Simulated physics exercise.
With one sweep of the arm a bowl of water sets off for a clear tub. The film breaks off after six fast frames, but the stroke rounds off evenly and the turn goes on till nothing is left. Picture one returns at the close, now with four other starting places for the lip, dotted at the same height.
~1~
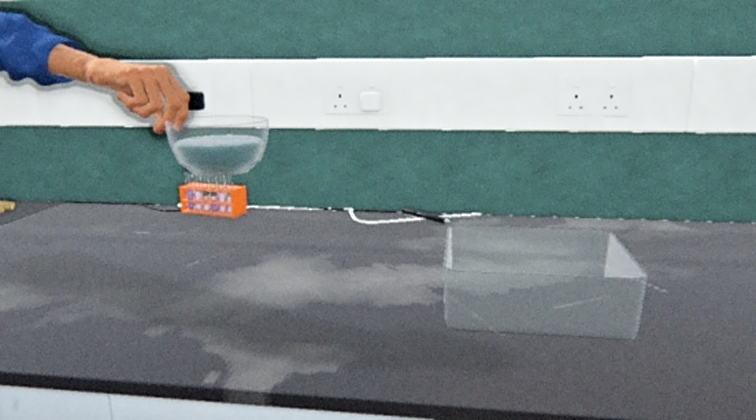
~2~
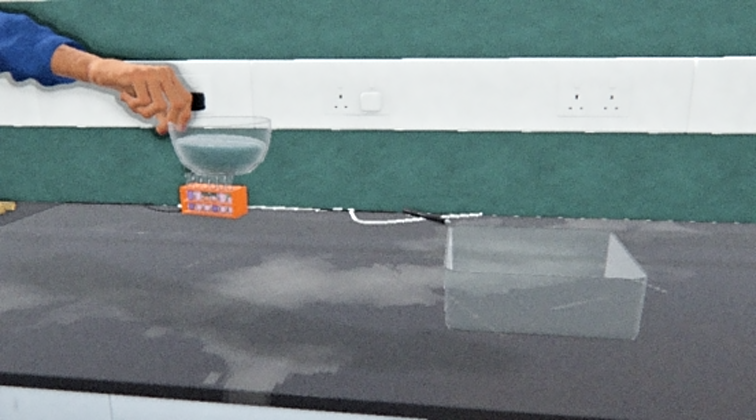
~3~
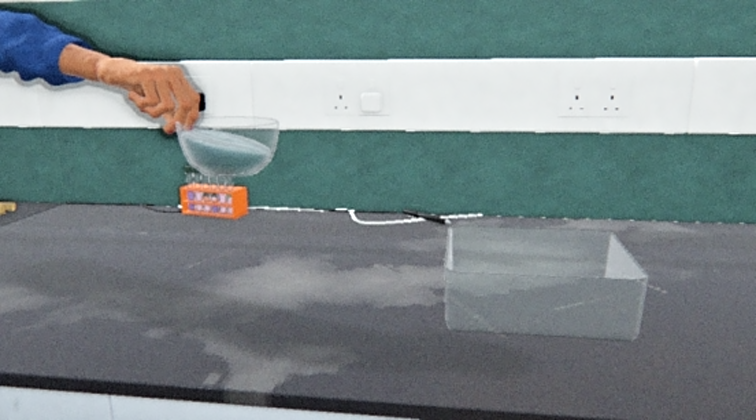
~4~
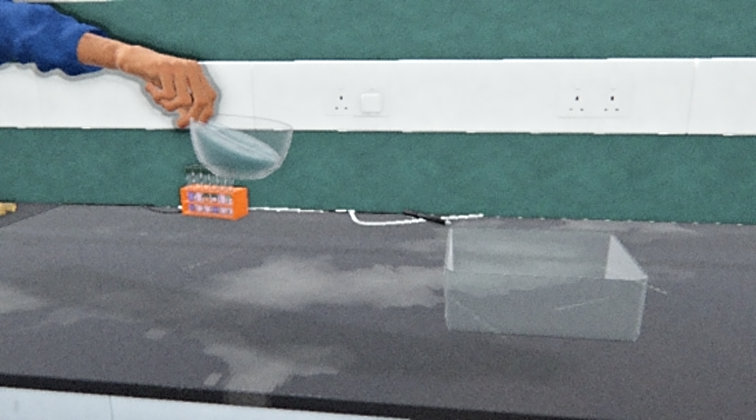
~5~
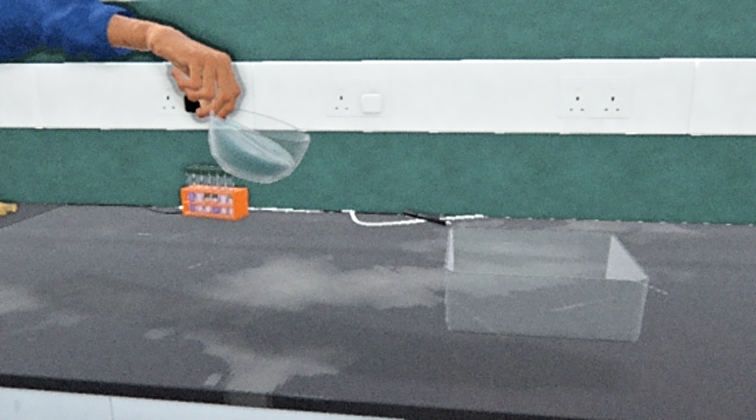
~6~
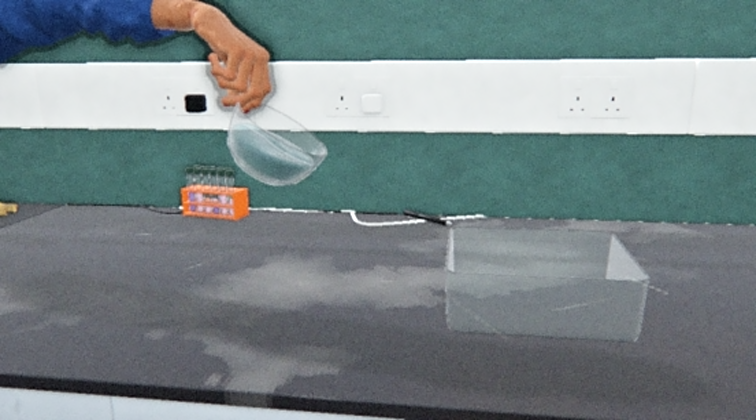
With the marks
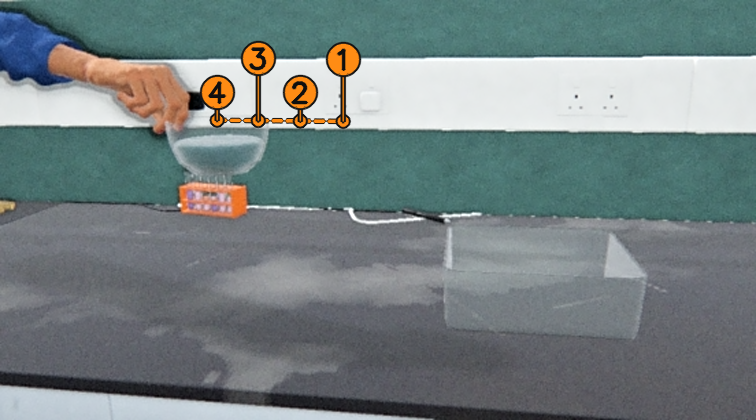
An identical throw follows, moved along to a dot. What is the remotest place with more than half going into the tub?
Take 2.
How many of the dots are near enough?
Two of them.
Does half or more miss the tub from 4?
Yes, that goes wrong.
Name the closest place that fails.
That is place 3.
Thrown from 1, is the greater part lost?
No, not at all.
On the marked copy, 1 at (343, 121); 2 at (300, 120); 3 at (258, 120); 4 at (217, 120).
Choosing 1, about 71 % lands in the tub, 3 % falls short and 27 % goes beside or beyond.
Choosing 2, about 71 % lands in the tub, 10 % falls short and 18 % goes beside or beyond.
Choosing 3, about 12 % lands in the tub, 84 % falls short and 4 % goes beside or beyond.
Choosing 4, about 0 % lands in the tub, 99 % falls short.
